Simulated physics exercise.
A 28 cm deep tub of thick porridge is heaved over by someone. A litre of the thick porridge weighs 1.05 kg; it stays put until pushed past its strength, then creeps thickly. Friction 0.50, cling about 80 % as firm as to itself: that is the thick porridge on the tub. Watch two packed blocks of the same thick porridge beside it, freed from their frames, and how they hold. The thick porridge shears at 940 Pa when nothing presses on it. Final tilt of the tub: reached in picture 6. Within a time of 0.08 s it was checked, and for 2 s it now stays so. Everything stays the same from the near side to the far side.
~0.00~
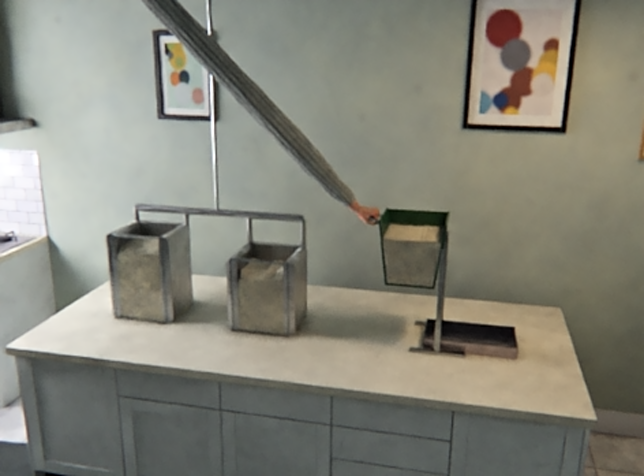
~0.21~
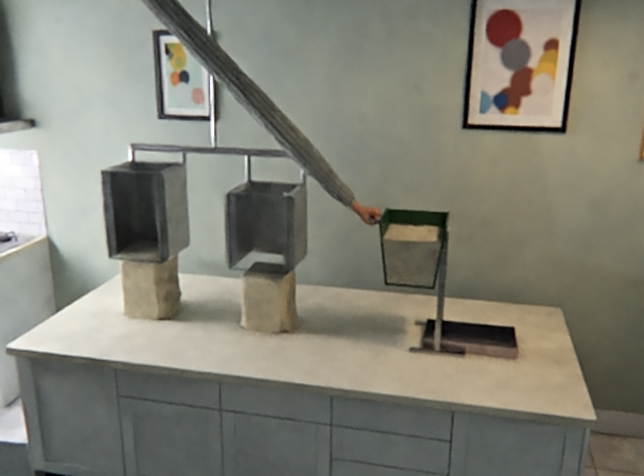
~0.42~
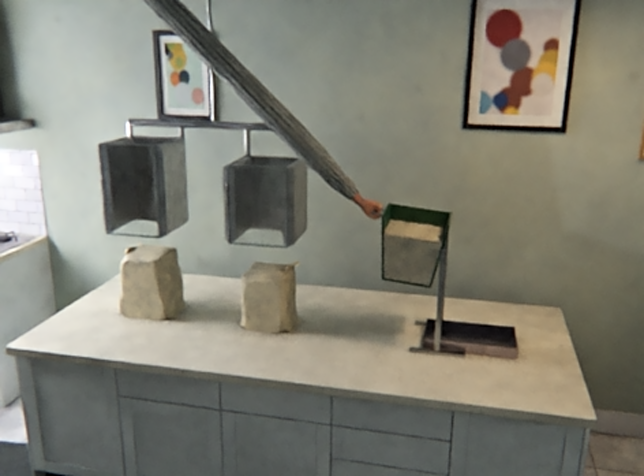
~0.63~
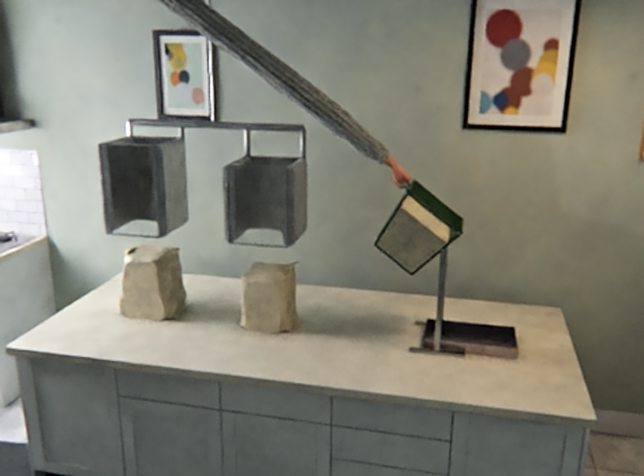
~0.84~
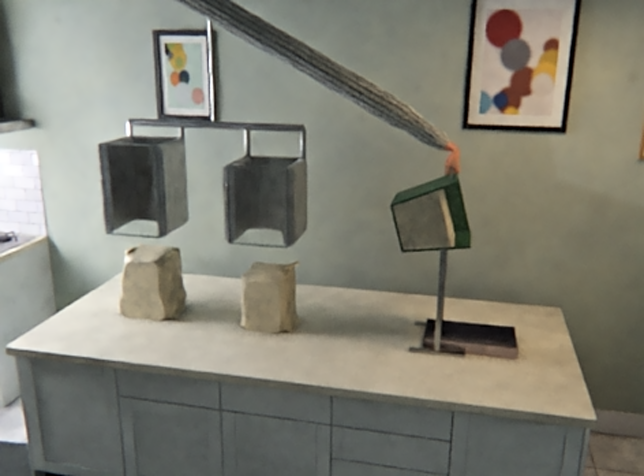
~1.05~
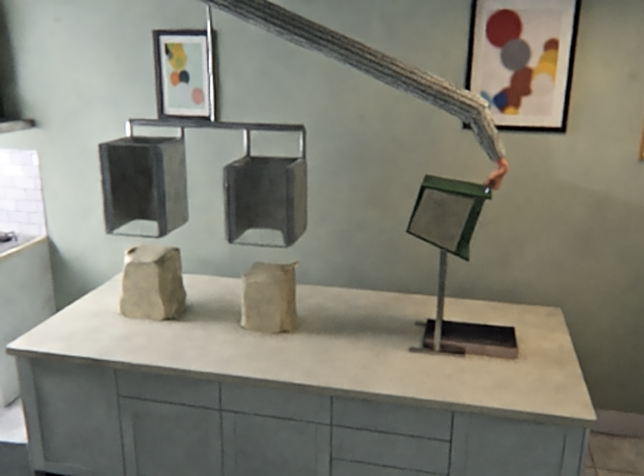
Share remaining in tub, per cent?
Approx. 0 %.
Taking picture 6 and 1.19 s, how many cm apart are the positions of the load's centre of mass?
It has moved around 3 centimetres.
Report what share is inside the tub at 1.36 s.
About 90 %.
After 1.19 s, the tub is at 105 degrees and holds 100 %.
After 1.36 s, the tub is at 105 degrees and holds 90 %.
After 1.53 s, the tub is at 105 degrees and holds 55 %.
After 1.70 s, the tub is at 105 degrees and holds 5 %.
After 3.05 s, the tub is at 105 degrees and holds 0 %.
